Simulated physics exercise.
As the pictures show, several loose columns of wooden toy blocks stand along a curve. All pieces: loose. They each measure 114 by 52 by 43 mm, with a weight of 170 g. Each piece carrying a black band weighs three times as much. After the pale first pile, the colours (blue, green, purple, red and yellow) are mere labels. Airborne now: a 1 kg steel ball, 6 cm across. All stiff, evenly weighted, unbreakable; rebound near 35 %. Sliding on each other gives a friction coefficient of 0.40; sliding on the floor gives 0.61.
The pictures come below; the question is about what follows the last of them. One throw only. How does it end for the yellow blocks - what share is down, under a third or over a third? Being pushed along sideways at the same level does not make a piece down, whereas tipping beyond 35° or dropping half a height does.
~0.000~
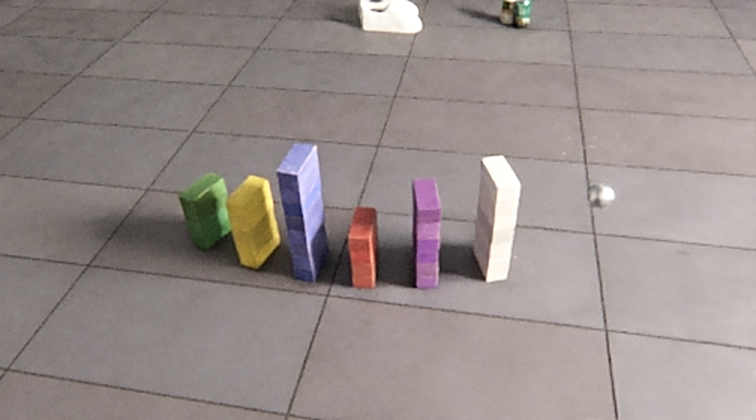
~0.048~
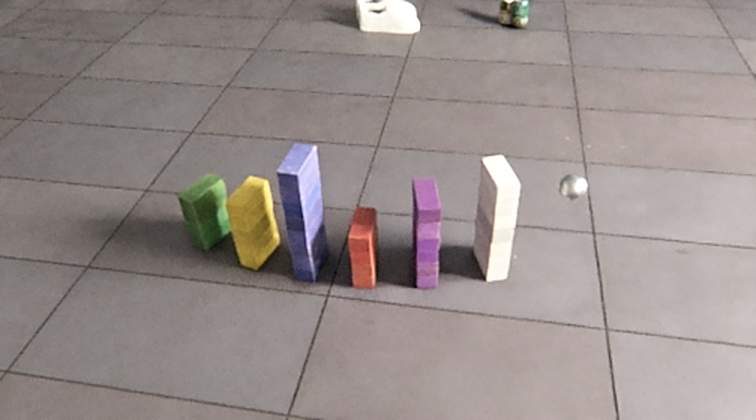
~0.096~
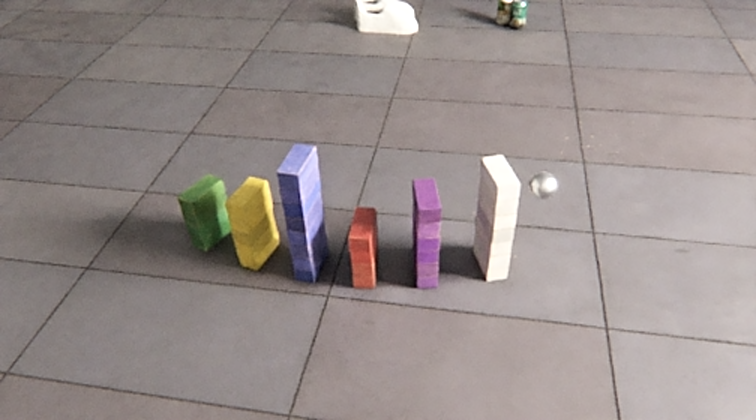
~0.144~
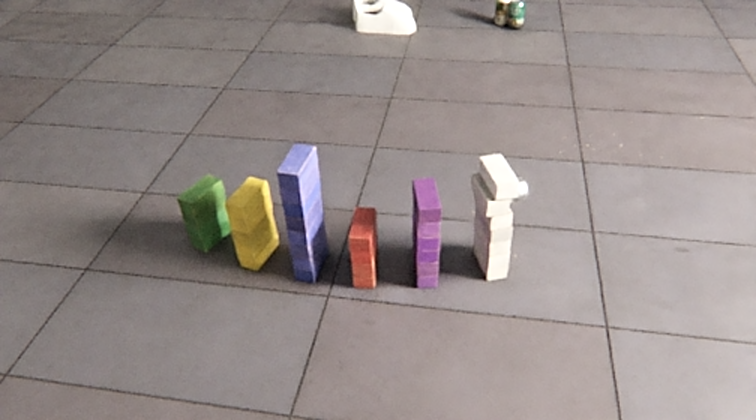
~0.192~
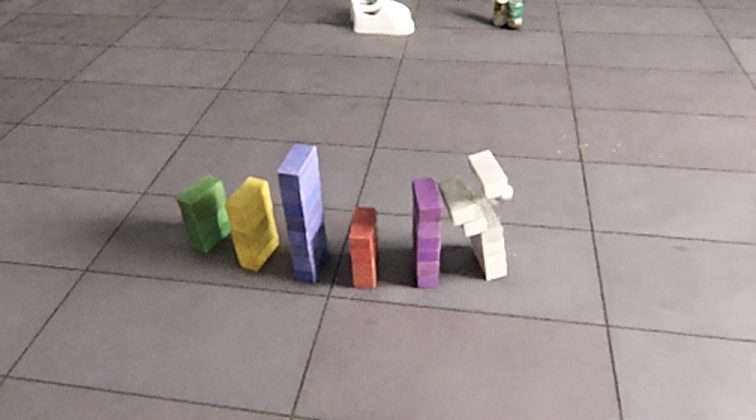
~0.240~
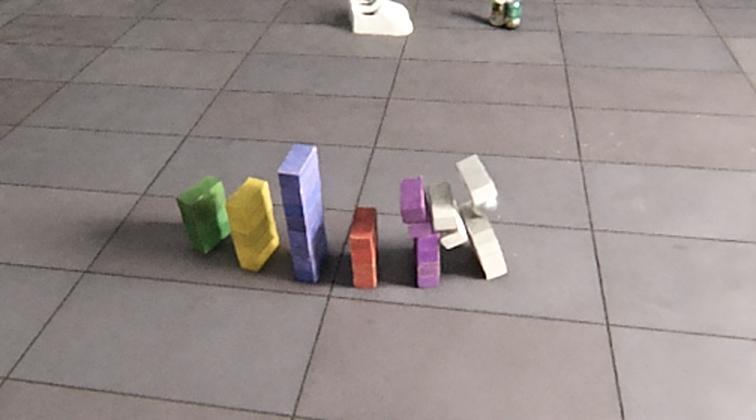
Over a third are down.
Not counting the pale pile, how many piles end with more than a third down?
5.
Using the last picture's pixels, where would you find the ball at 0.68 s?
It should be near pixel (426, 250).
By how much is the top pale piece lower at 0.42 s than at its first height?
Some 8 centimetres.
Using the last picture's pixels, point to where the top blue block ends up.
I'd point at about (306, 247).
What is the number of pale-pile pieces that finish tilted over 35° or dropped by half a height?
That happens to 6 of them.
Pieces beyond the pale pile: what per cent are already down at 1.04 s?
80 per cent.
After 0.42 s, 6 of the pale pile down; none of the 5 yellow blocks down (3 of 27 in all colours); top yellow block unmoved; top purple block 23° from how it stood, 36 mm lower.
After 0.68 s, 6 of the pale pile down; none of the 5 yellow blocks down (10 of 27 in all colours); top yellow block unmoved; top blue block 30° from how it stood, 19 mm lower.
After 1.04 s, 6 of the pale pile down; 4 of the 5 yellow blocks down (21 of 27 in all colours); top yellow block 33° from how it stood, 7 cm lower; top red block on its side.
In the end (1.9 s), 6 of the pale pile down; 4 of the 5 yellow blocks down (23 of 27 in all colours); top yellow block on its side; top red block on its side. That is 80 per cent. From the last view, middles, top yellow block near (178, 213), top red block near (281, 267).
